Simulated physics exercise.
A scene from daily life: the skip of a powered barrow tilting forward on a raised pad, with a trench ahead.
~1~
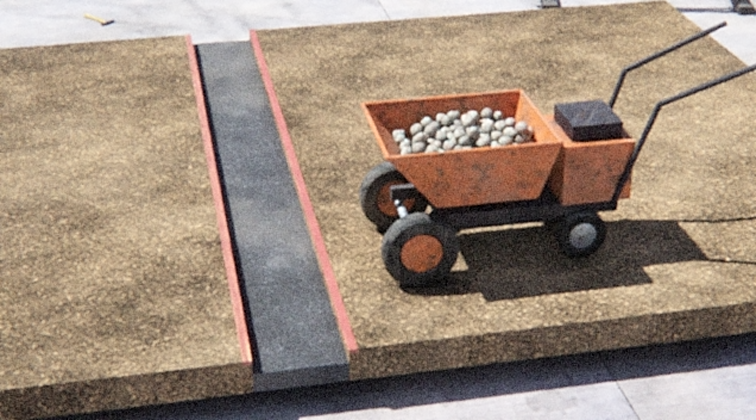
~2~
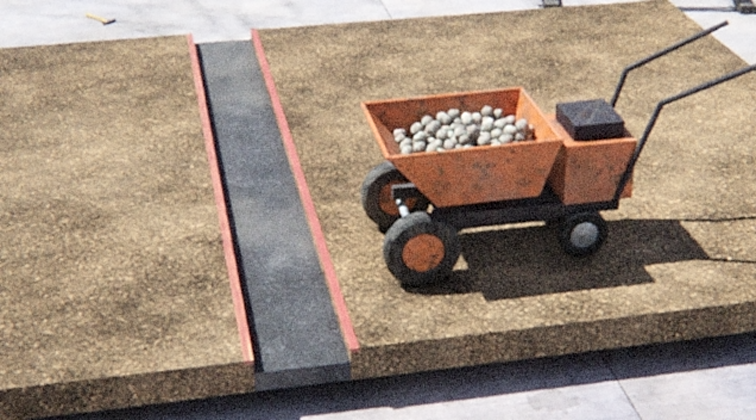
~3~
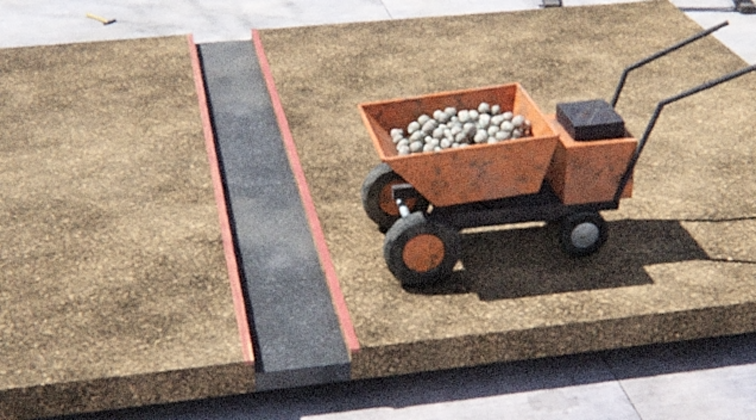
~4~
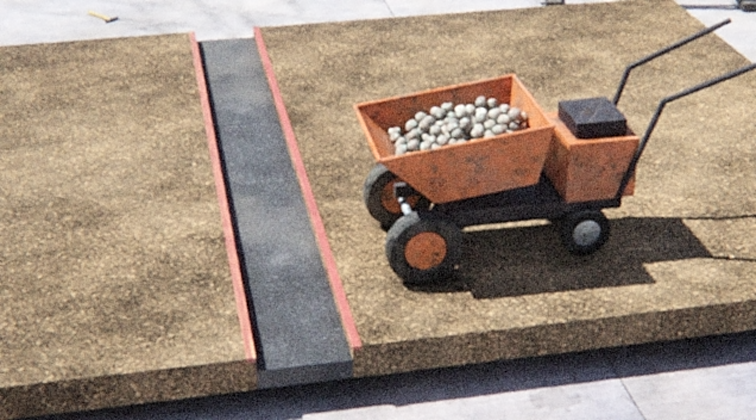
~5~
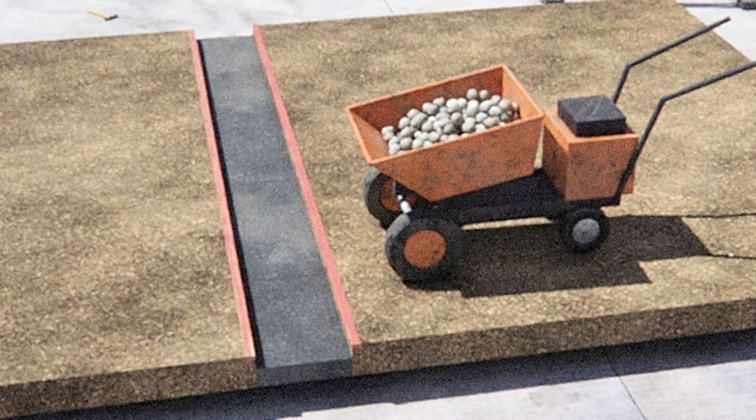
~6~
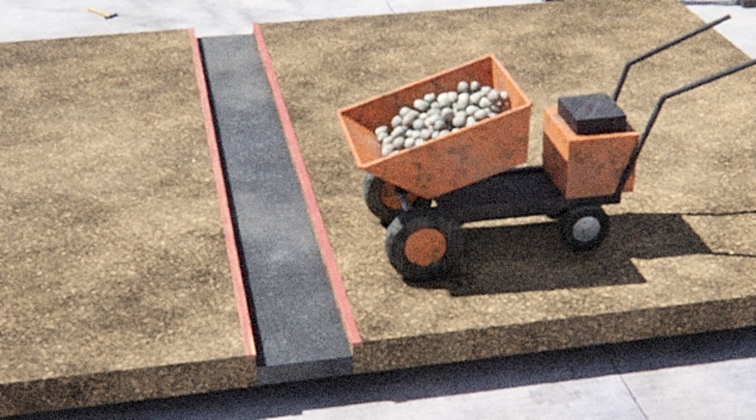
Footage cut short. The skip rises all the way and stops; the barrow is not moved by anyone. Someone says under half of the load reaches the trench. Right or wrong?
Wrong, over half reaches it.
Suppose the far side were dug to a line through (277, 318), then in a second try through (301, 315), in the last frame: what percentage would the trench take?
First one: 50 per cent; second one: 20 per cent.
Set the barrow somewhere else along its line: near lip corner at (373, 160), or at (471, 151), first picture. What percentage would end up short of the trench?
That works out to 0 per cent for the first position and 40 per cent for the second.
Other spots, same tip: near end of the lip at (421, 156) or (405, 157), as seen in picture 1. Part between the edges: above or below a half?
First attempt: Beyond half; second attempt: Beyond half.
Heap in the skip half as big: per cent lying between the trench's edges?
Roughly 100 %.
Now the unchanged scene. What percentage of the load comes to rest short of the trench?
Estimate: Around 0 per cent.
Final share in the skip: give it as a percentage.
I'd say close to 5 percent.
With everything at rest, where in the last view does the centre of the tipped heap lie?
Close to (269, 259), more or less.
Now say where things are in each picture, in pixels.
Lip of the skip (389, 159), level; top of the load (474, 134), river pebbles; first edge of the trench (343, 317); far edge (241, 328), the trench over half as wide as the skip, and shallow for its width, in the first picture.
Lip of the skip (389, 159), level; top of the load (474, 133), in the second picture.
Lip of the skip (385, 160), tipped barely; top of the load (471, 131), in the third picture.
Lip of the skip (380, 161), tipped a little; top of the load (479, 131), in the fourth picture.
Lip of the skip (371, 164), tipped a little; top of the load (471, 125), in the fifth picture.
Lip of the skip (362, 168), tipped clearly; top of the load (475, 113); first edge of the trench (347, 310); far edge (245, 322), in the sixth picture.
Just after the last frame, skip tipped steeply; every one in the skip.
A moment on, skip tipped right over; the larger part in the skip; roughly a quarter in or heaped over the trench; just a few falling.
Further on, skip tipped right over; about a tenth in the skip; the larger part in or heaped over the trench; about a tenth beyond it.
When it is over, skip tipped right over; about a tenth in the skip; the larger part in or heaped over the trench; about a tenth beyond it.
